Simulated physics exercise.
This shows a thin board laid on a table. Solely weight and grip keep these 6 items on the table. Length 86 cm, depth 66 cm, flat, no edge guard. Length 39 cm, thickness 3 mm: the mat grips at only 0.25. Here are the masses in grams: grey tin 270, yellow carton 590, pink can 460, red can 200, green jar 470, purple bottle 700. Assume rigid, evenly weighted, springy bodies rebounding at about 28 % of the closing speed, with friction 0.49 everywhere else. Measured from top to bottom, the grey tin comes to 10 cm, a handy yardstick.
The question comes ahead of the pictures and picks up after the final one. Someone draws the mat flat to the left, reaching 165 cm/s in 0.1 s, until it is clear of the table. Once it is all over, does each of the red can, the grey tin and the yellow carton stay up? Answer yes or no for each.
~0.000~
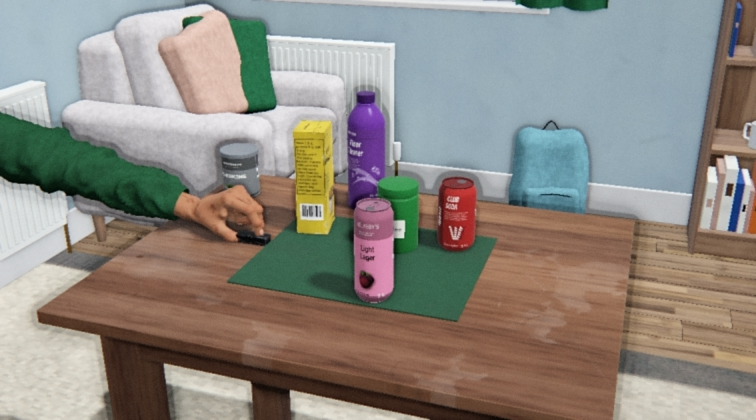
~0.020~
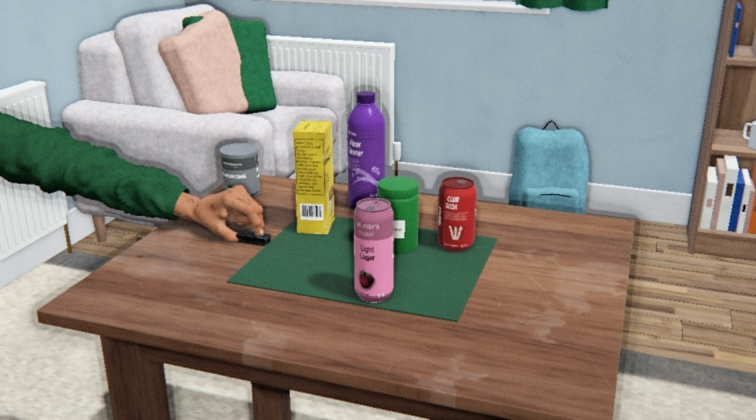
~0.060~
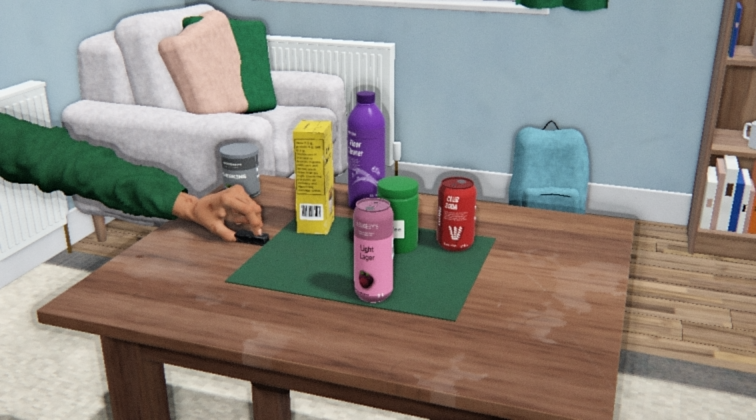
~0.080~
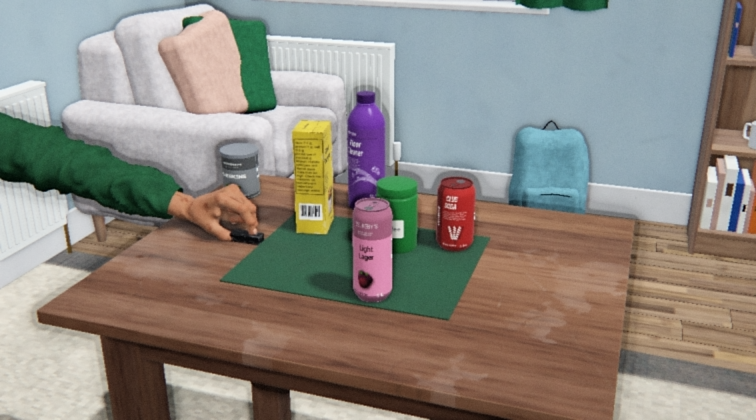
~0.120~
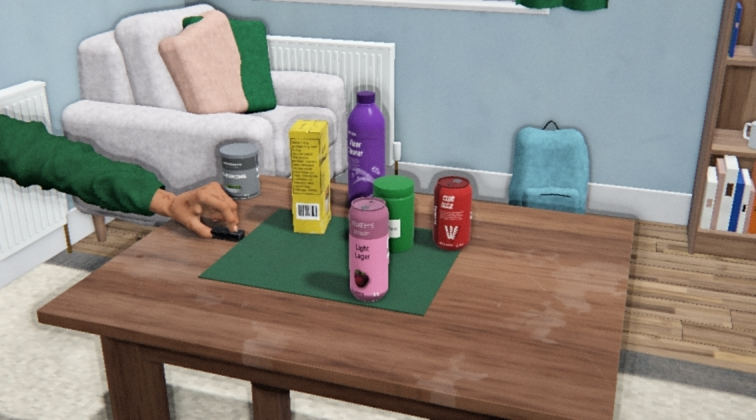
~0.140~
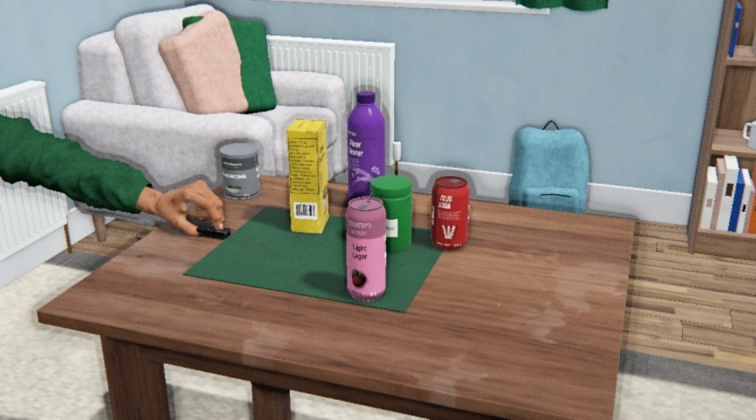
Red can: Yes, it stays up. Grey tin: Yes, it stays up. Yellow carton: No, it goes over.
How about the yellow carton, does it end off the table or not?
Yellow carton: Goes out of bounds.
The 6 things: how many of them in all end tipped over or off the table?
The count is 1.
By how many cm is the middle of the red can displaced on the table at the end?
About 3 cm.
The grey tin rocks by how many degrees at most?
Maximum lean: 0°.
After 0.34 s, 41 cm of pull; yellow carton leaning 17° near (261, 168); red can slid 2 cm near (443, 214); pink can leaning 11°.
After 0.54 s, 74 cm of pull; yellow carton on its side near (202, 189); red can slid 3 cm near (442, 214); pink can leaning 9°.
After 1.14 s, 88 cm of pull; yellow carton now off the table; red can slid 3 cm near (442, 214); pink can slid 5 cm.
After 1.54 s, 88 cm of pull; red can slid 3 cm near (442, 214); green jar slid 6 cm; pink can slid 5 cm.
By the end (1.7 s), off the table and tipped over, yellow carton; the other 5 in place, give or take 6 cm. Seen from the same camera at the end, red can near (442, 214), grey tin near (241, 172).
